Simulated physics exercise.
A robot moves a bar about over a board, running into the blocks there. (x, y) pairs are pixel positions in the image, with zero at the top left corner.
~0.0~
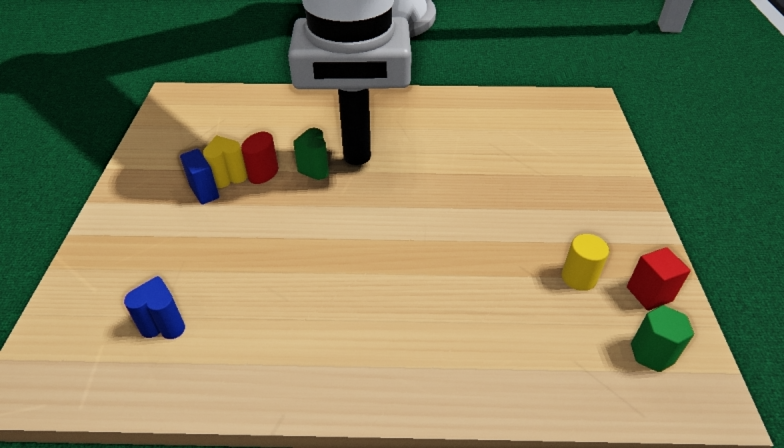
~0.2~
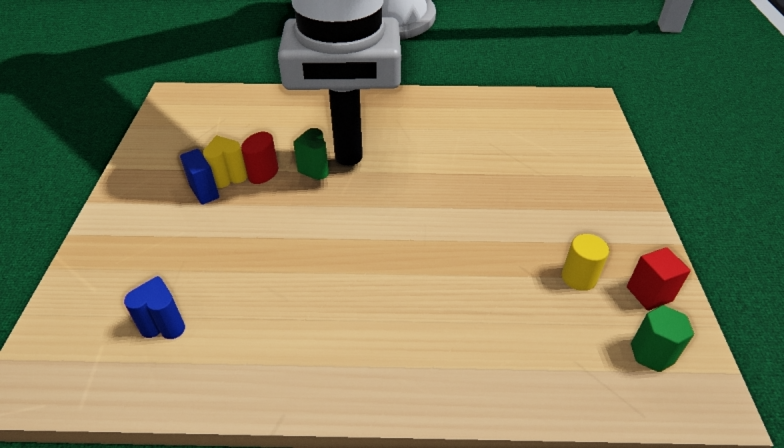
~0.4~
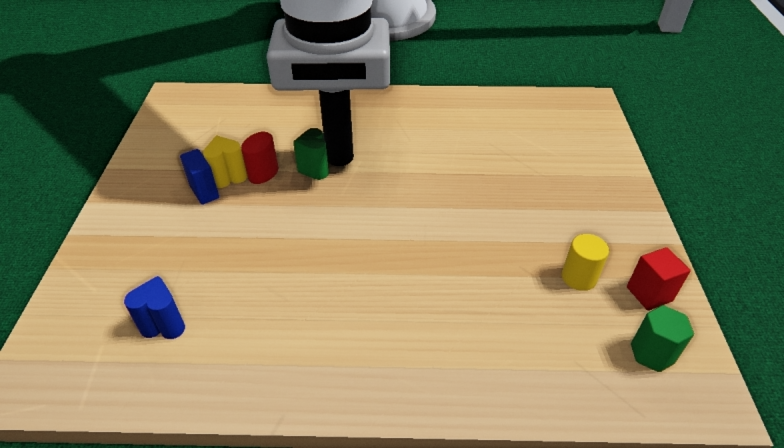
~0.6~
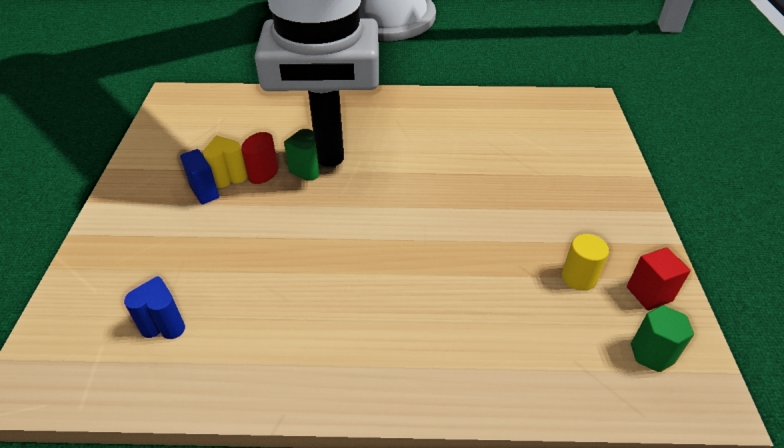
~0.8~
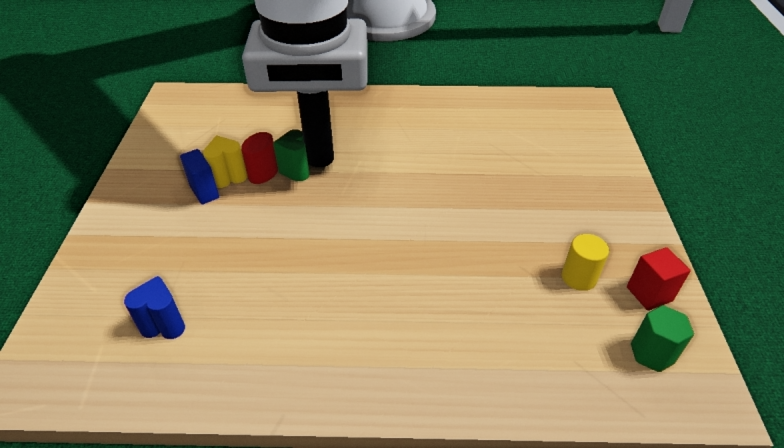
On a wooden board, a robot's black bar moves left and nudges a green block closer to a red oval block.
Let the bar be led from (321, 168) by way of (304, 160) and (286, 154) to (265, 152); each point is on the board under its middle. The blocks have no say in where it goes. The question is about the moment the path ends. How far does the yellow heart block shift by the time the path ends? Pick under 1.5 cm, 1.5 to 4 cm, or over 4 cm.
Between 1.5 and 4 cm.
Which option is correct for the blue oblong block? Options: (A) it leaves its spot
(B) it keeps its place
The one that fits is A, it leaves its spot.
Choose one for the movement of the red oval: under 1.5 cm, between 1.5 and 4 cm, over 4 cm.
It travels between 1.5 and 4 cm.
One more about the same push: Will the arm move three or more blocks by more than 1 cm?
The answer is yes.
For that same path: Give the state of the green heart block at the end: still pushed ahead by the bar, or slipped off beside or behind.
When the path is over, you would find the green heart block off to the side or behind the bar.
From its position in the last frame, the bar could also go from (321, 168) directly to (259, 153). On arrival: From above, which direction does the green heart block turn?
Seen from above, its turn is counter-clockwise.
On the path given first. Halfway along, bar (293, 147); blue oblong block (182, 164), turned 45° anticlockwise; yellow heart block (201, 148); red oval (235, 143), turned 15° anticlockwise; green heart block (267, 134), turned 25° anticlockwise.
At the end, bar (263, 143); blue oblong block (180, 165), turned 45° anticlockwise; yellow heart block (192, 149), turned 25° clockwise; red oval (226, 149); green heart block (254, 136), turned 80° anticlockwise.
